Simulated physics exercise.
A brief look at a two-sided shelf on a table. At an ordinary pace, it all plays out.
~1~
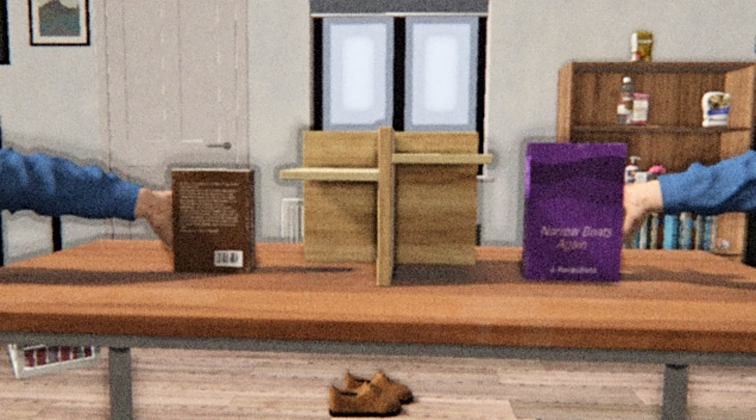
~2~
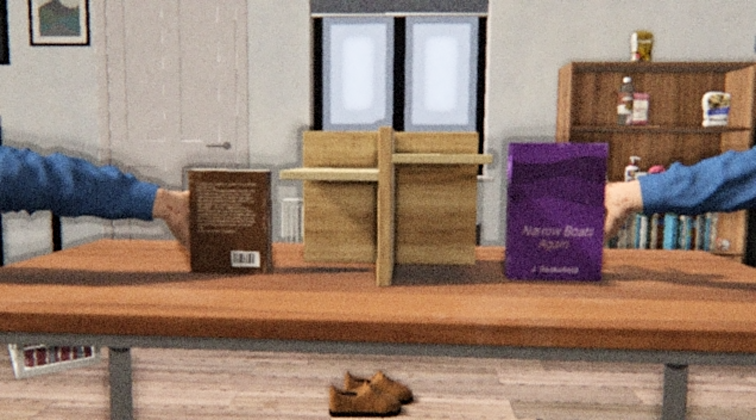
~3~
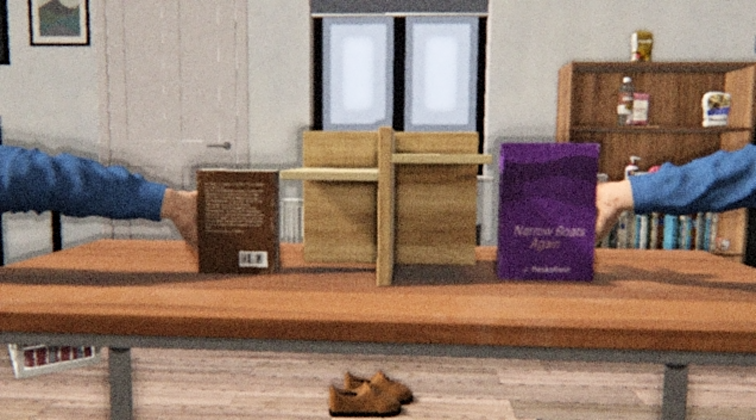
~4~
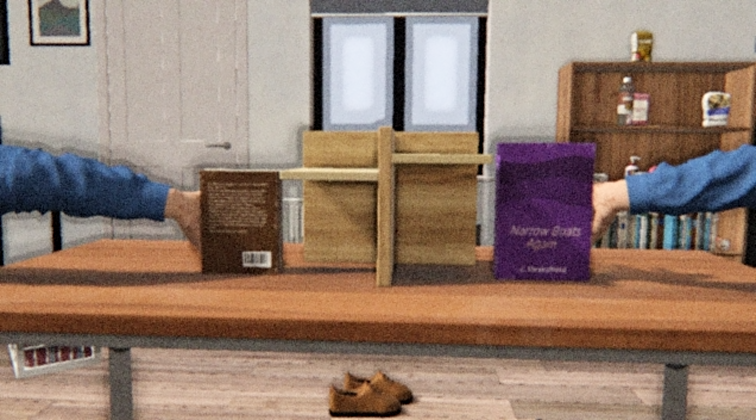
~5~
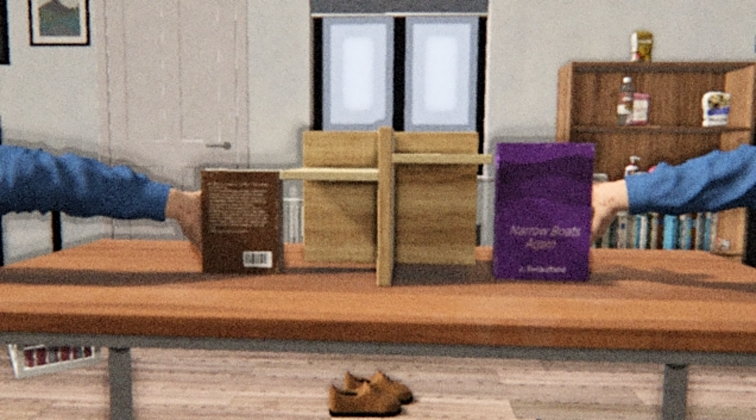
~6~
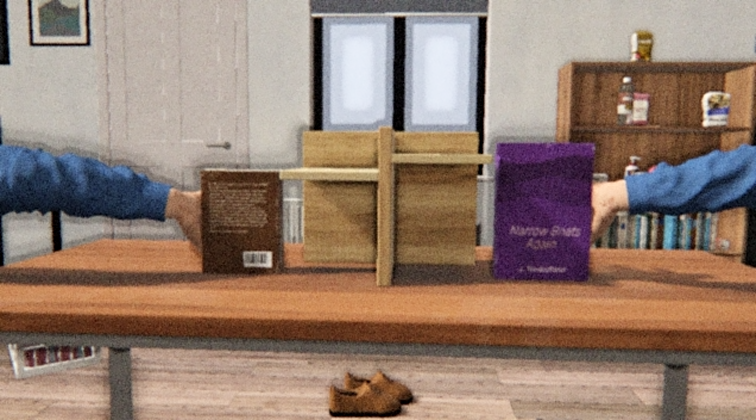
The footage shows two hands sliding a brown book from the left and a purple book from the right a short way inward across a table toward a wooden two-sided shelf, after which the books barely move.
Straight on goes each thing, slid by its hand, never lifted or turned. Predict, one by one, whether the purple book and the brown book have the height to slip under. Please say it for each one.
At the end, the purple book gets held up; the brown book gets held up.
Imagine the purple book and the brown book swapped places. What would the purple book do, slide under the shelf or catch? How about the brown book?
The purple book snags, and then the brown book passes beneath.
Then, 0.20 s past the last view, purple book sliding up to the opening near (535, 211); brown book sliding up to the opening near (249, 222).
Finally, the purple book stops at the shelf, near (529, 211); the brown book stops at the shelf, near (255, 222).
